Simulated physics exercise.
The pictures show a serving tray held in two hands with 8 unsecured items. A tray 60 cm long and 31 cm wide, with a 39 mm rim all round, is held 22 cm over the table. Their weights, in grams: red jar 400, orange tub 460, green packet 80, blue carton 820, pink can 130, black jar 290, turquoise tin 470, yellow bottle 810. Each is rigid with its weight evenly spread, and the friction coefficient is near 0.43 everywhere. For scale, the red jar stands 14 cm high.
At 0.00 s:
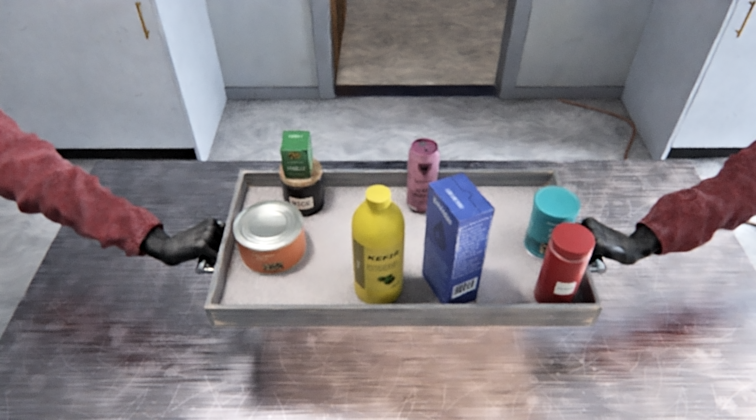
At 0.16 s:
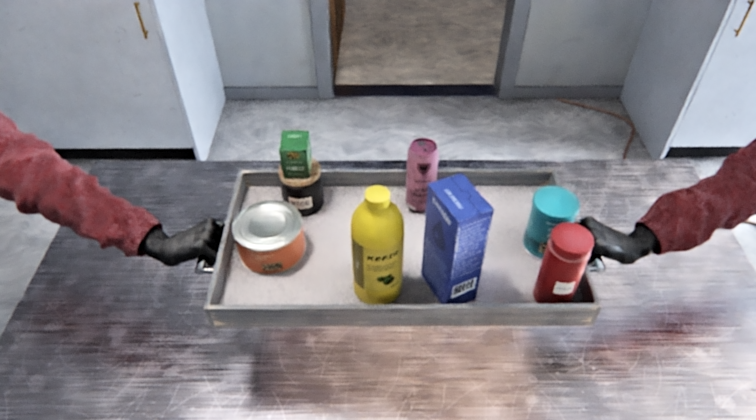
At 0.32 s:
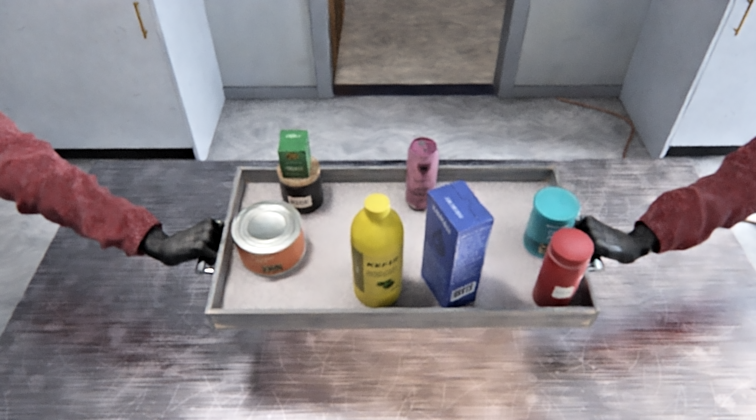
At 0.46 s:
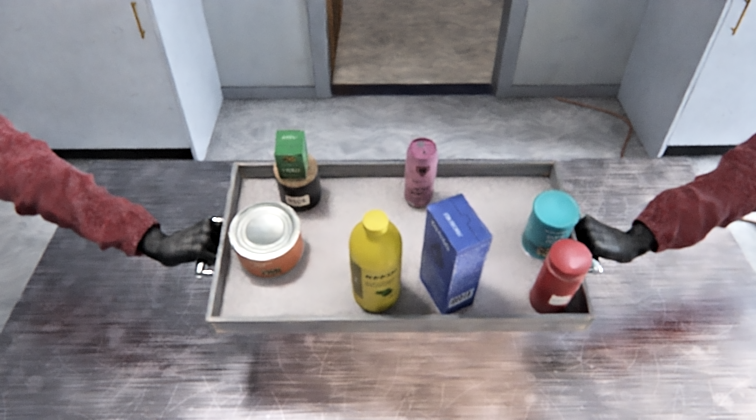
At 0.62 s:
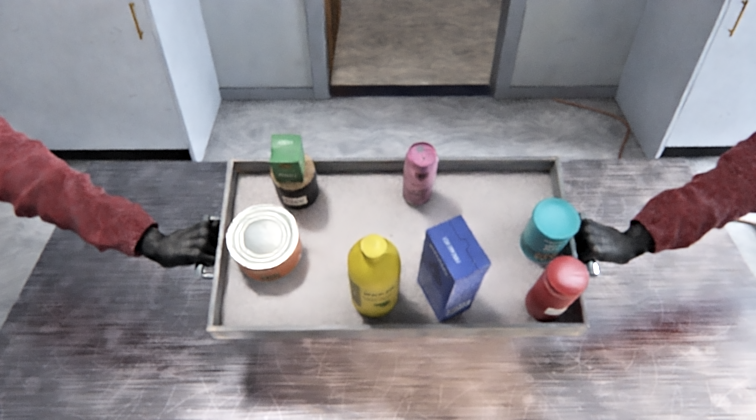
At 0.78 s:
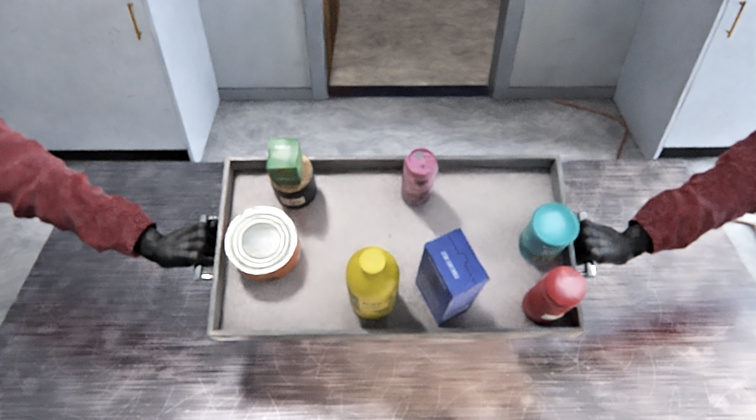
A serving tray held by two black-gloved hands starts level above a table, carrying eight items, including a yellow bottle and a blue carton. The hands then tilt its near edge downward, slightly at first and then more steeply, while the items keep their places on the tray.
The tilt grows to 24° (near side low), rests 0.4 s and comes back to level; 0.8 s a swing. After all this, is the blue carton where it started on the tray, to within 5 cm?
The blue carton stays put.
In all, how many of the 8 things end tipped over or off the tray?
In all, 4.
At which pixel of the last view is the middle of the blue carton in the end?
At about (449, 250).
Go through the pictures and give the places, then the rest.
Tray level; blue carton (454, 245); red jar (563, 268), in the first frame.
Tray level; green packet (296, 155); pink can (421, 177), in the second frame.
Tilt 4°, near edge down; black jar (301, 184); turquoise tin (550, 225), in the third frame.
Tilt 10°, near edge down; yellow bottle (376, 259); red jar (559, 279), in the fourth frame.
Tilt 18°, near edge down; orange tub (266, 244); green packet (288, 159), in the fifth frame.
Tilt 23°, near edge down; blue carton (448, 281); pink can (418, 178), in the sixth frame.
After 1.28 s, tilt 24°, near edge down; red jar and yellow bottle now off the tray; pink can on its side; green packet slid 5 cm.
After 1.58 s, tilt 18°, near edge down; green packet on its side; pink can on its side; black jar slid 5 cm.
After 1.88 s, tilt 4°, near edge down; green packet now off the tray; pink can on its side; black jar slid 5 cm.
At rest (2.6 s), off the tray, red jar, green packet and yellow bottle; tipped over on the tray, pink can; the other 4 in place, give or take 5 cm. In the last view, blue carton near (449, 250).
